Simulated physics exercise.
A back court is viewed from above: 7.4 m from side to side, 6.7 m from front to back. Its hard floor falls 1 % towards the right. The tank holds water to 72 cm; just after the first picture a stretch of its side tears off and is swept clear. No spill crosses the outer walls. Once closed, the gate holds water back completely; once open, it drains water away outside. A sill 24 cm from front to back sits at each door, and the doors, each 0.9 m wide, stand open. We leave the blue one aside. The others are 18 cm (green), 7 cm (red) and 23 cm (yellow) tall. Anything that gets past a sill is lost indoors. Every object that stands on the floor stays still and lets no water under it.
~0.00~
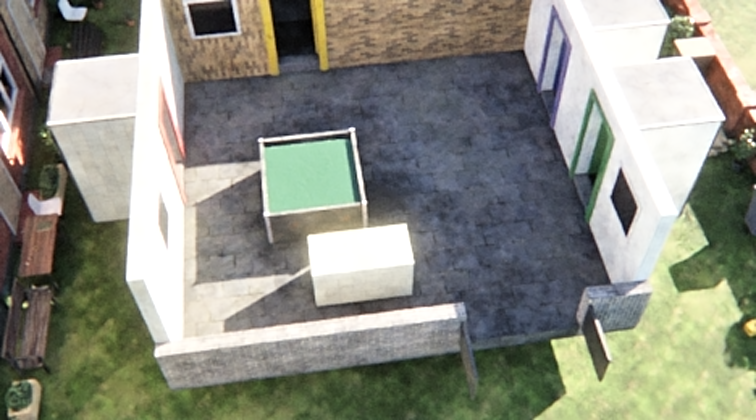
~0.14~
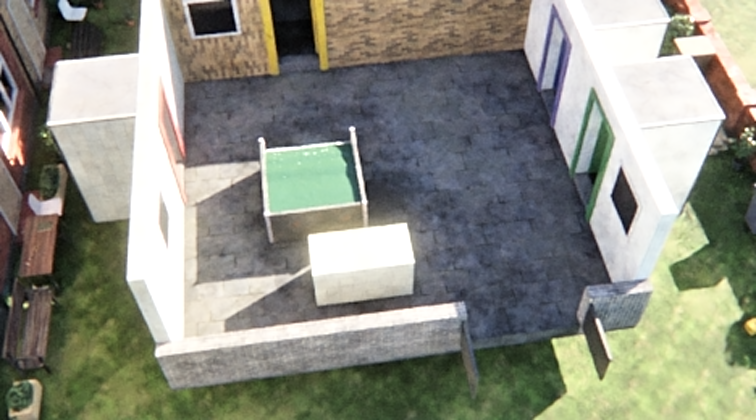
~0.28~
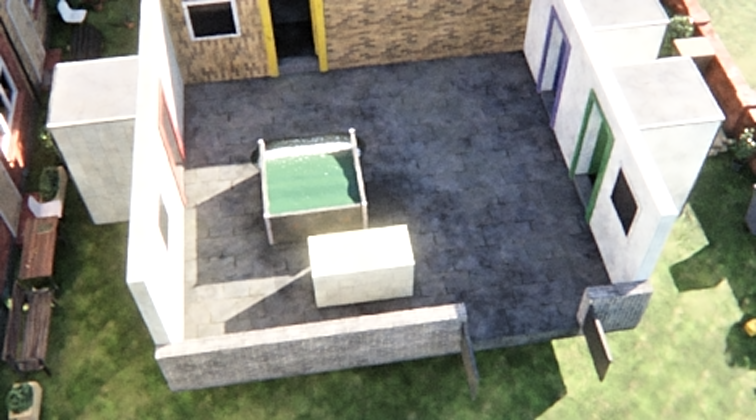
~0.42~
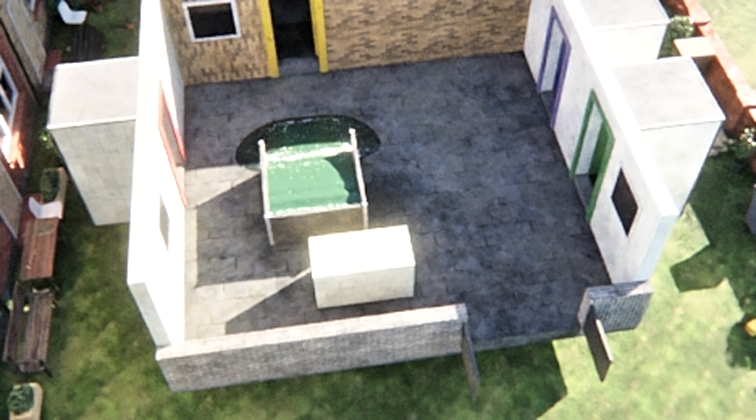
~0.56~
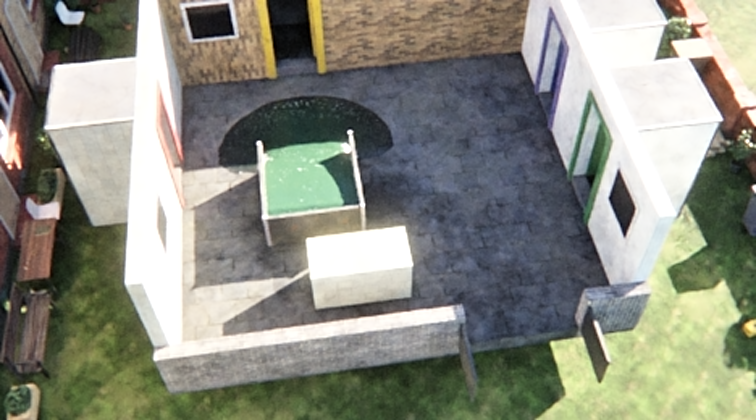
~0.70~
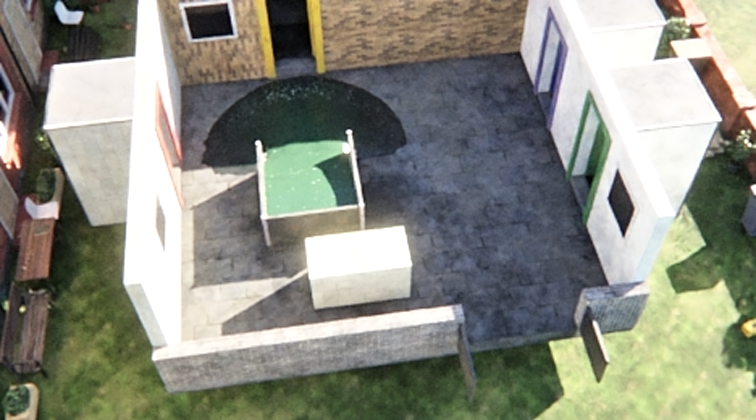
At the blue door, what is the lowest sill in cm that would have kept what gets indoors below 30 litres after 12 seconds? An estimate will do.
Somewhere near 8.5 cm.
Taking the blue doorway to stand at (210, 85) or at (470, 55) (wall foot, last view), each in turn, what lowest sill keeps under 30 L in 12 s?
Roughly 17 cm for the first and 5.5 cm for the second.
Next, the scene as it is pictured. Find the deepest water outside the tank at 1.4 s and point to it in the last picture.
Check close to (300, 74).
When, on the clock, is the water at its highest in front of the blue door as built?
The level tops out near 3.8 seconds.
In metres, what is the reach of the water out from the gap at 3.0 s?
Roughly 5.6 metres.
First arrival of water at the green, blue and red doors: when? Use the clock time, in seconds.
The green door at 4.0 seconds, the blue door at 3.2 seconds, the red door at 1.8 seconds.
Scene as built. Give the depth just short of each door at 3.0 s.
Depths in cm - green: 0, blue: 1, red: 3, yellow: 19.
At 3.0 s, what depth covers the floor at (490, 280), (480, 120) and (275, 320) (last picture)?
The depths come to about 0, 0 and 0 cm.
After 1.4 s water covers 25 % of the floor, deepest (40 cm) near (300, 74); it has not reached the blue door.
After 3.0 s water covers 35 % of the floor, deepest (30 cm) near (521, 52); it has not reached the blue door.
After 12.0 s water covers 90 % of the floor, deepest (11 cm) near (619, 310); 7 cm at the blue door, 52 litres in over its 7 cm sill.
At the blue door as built, the water arrived by 3.2 s and peaked near 13 cm at 3.8 s.
Run again over the same 12 s with other heights there, 43 litres in over 7.5 cm, 14 litres over 10 cm. The limit of 30 litres is kept from about 8.5 cm up.
